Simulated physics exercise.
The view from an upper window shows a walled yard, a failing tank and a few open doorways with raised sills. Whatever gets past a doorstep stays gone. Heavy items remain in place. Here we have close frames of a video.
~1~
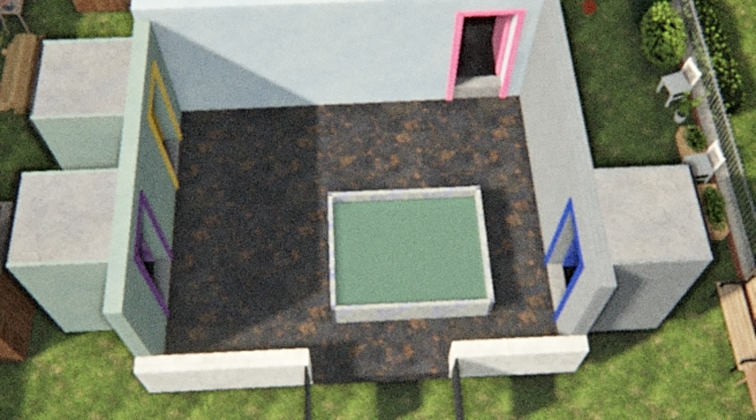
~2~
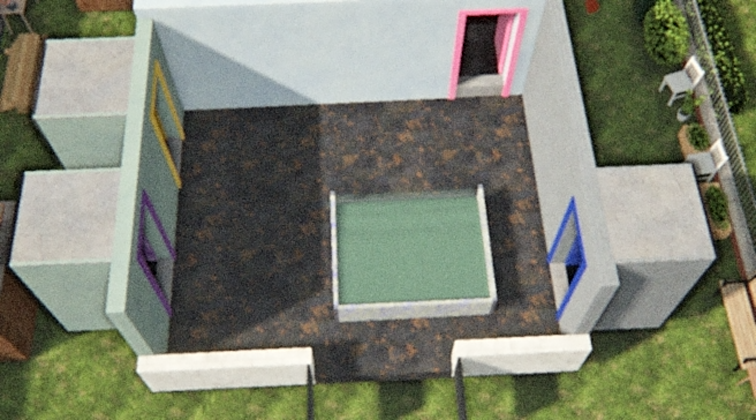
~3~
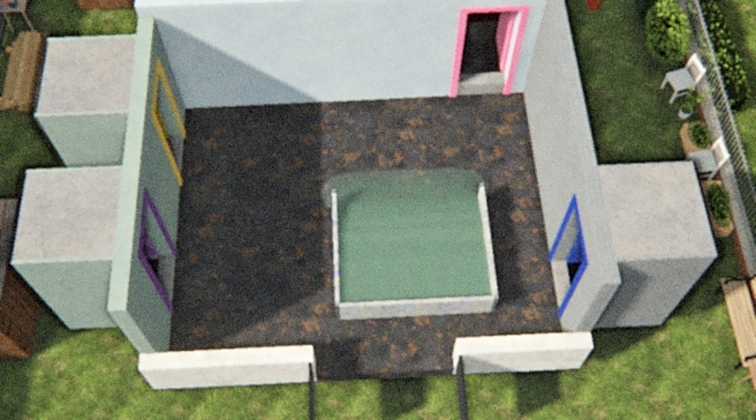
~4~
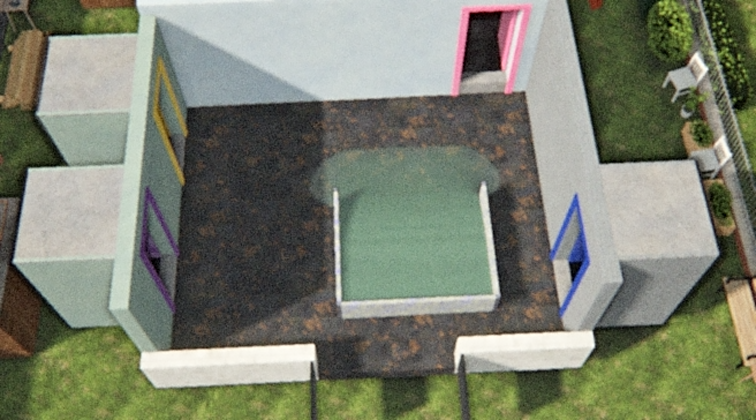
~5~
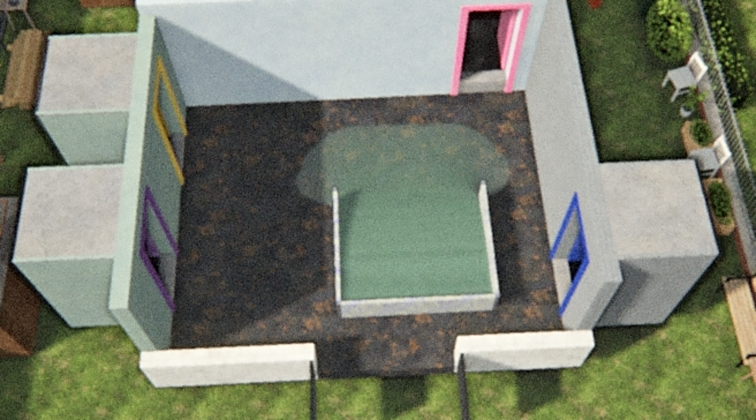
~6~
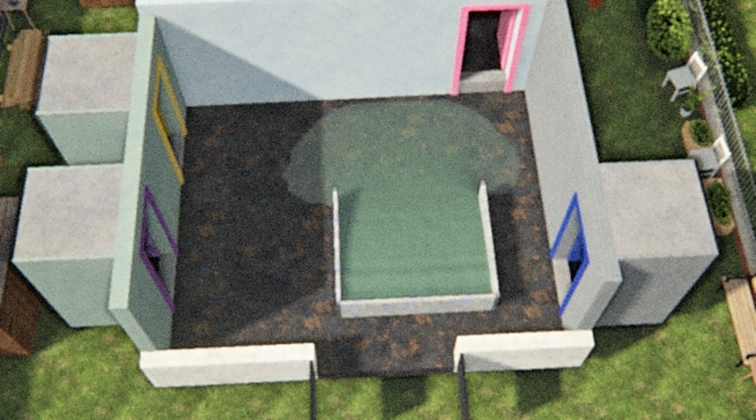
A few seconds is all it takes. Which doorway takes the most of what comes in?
The yellow doorway.
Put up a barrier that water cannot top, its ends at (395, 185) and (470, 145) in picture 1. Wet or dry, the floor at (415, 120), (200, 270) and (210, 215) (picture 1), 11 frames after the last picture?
Taking them as you listed them, they'd be drenched, spared by the flood and spared by the flood.
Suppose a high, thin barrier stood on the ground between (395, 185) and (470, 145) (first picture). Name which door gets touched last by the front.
It's the purple one.
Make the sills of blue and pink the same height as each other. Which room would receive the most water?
Answer: The pink door.
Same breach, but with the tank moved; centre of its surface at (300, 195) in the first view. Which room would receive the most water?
Answer: The door marked yellow.
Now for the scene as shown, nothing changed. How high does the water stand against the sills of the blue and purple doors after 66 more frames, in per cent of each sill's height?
I'd put it at close to 150 and 60 per cent.
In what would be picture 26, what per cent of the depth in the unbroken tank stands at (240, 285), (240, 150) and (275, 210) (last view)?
Respectively 0, 16 and 0 per cent.
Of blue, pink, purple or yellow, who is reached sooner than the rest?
Answer: The pink door.
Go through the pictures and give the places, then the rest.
In the first frame, still water in the open tank at (408, 248).
In the second frame, water pours out on the open tank's far side and has run to a hidden place.
In the third frame, water pours out on the open tank's far side and has run to (327, 190).
In the fourth frame, water pours out on the open tank's far side and has run to (318, 178).
In the fifth frame, water pours out on the open tank's far side and has run to (320, 148).
In the sixth frame, water pours out on the open tank's far side and has run to (326, 120).
A moment on, water covers 35 % of the floor; blue door not reached, yellow door not reached, pink door wet at the sill, nothing in, purple door not reached.
Next, water covers 35 % of the floor; blue door not reached, yellow door not reached, pink door wet at the sill, nothing in, purple door not reached.
Then, water covers 55 % of the floor; blue door not reached, yellow door some in, pink door wet at the sill, nothing in, purple door not reached.
Later, water covers 90 % of the floor; blue door a trickle in, yellow door a lot in, pink door wet at the sill, nothing in, purple door wet at the sill, nothing in.
In the end, water covers 95 % of the floor; blue door some in, yellow door a lot in, pink door wet at the sill, nothing in, purple door wet at the sill, nothing in; the yellow door has let in the most.
